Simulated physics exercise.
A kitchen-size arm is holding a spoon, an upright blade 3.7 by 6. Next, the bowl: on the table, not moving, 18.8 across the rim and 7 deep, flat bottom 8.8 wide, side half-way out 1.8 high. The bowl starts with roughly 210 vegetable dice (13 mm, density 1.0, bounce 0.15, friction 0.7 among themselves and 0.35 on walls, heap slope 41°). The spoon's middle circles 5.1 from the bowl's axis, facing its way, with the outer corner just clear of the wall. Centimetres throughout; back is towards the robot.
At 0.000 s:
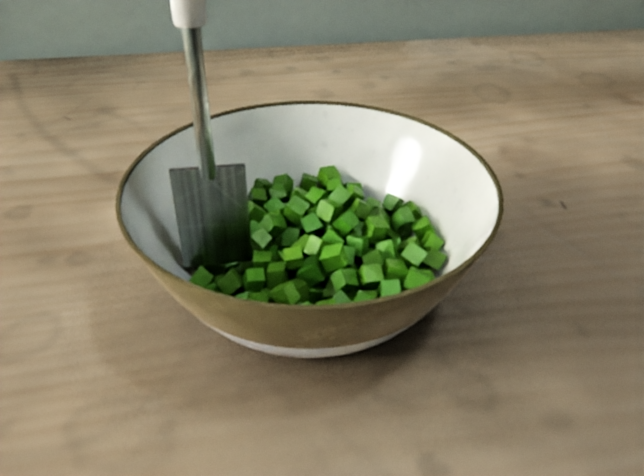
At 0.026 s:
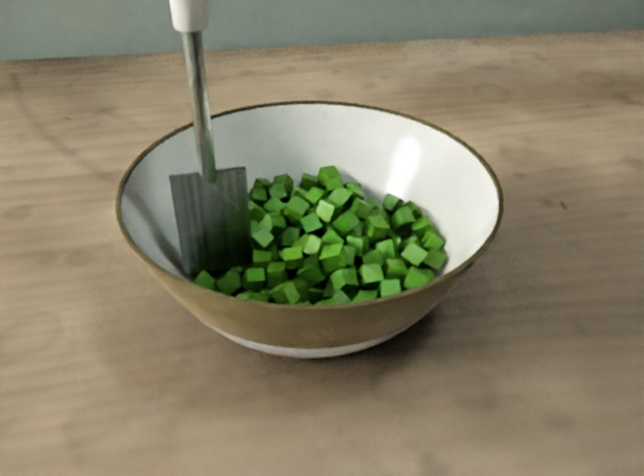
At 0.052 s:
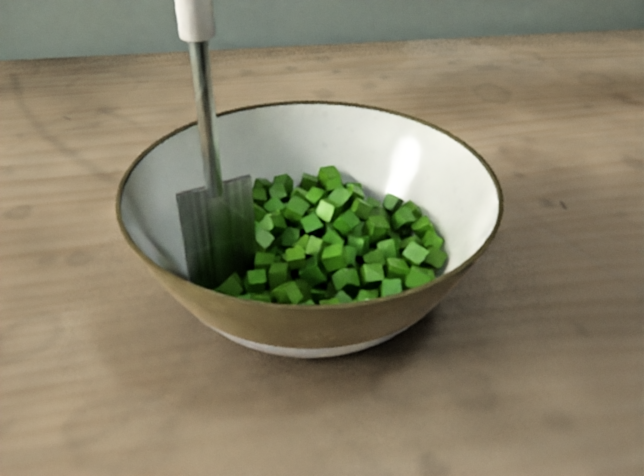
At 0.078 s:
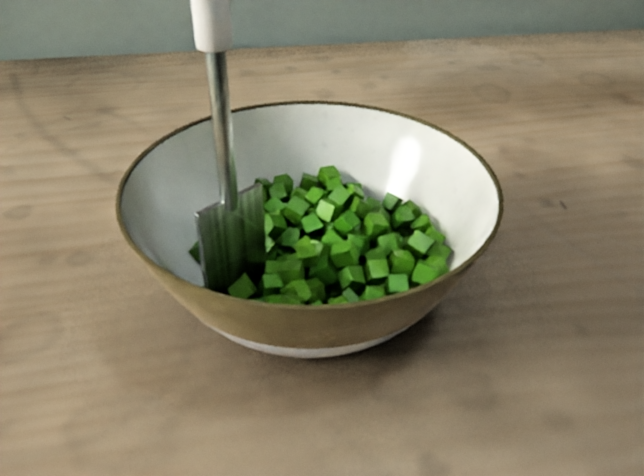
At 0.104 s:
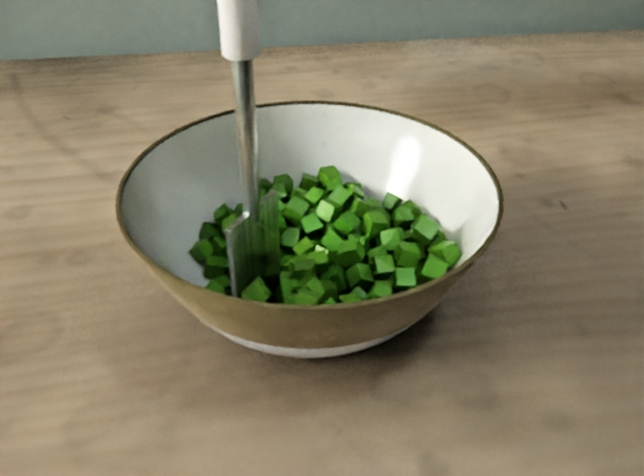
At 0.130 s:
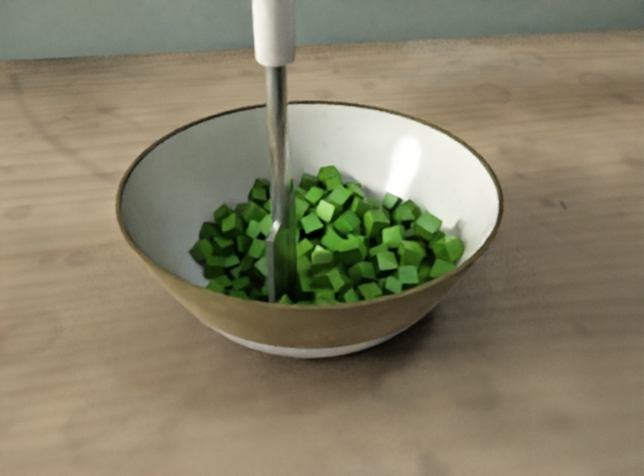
A bowl of green cubes sitting still on a wooden table while an upright metal blade turns and sweeps rightward through them.
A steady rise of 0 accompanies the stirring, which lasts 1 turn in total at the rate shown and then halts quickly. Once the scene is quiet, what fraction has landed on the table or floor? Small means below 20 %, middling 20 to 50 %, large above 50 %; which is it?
Verdict: Small.
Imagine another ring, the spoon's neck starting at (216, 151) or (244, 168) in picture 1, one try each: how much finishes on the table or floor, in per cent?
Roughly 10 and 5 per cent.
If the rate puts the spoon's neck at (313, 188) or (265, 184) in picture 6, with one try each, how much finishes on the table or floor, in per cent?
About 15 % for one try and about 5 % for the other, in order.
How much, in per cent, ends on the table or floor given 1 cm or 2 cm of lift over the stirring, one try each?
About 5 per cent on the first try and 5 per cent on the second.
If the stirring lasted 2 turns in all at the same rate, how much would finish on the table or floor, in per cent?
Roughly 25 per cent would end up there.
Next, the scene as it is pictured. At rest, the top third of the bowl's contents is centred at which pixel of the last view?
Close to (281, 288).
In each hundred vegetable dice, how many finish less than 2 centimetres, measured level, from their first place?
Something close to 5 percent, I'd say.
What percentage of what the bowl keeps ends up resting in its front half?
Roughly 80 per cent.
After 0.31 s, 179° round, highest piece 8 above the table; 209 in the bowl, 2 in flight or on the tool.
After 0.50 s, 292° round, highest piece 8 above the table; 202 in the bowl, 5 on the table or floor, 4 in flight or on the tool.
After 0.79 s, 0° round, highest piece 7 above the table; 197 in the bowl, 14 on the table or floor.
After 1.49 s, 0° round, highest piece 7 above the table; 197 in the bowl, 14 on the table or floor.
In the end, 197 in the bowl, 14 on the table or floor. That is 7 % on the table or floor.
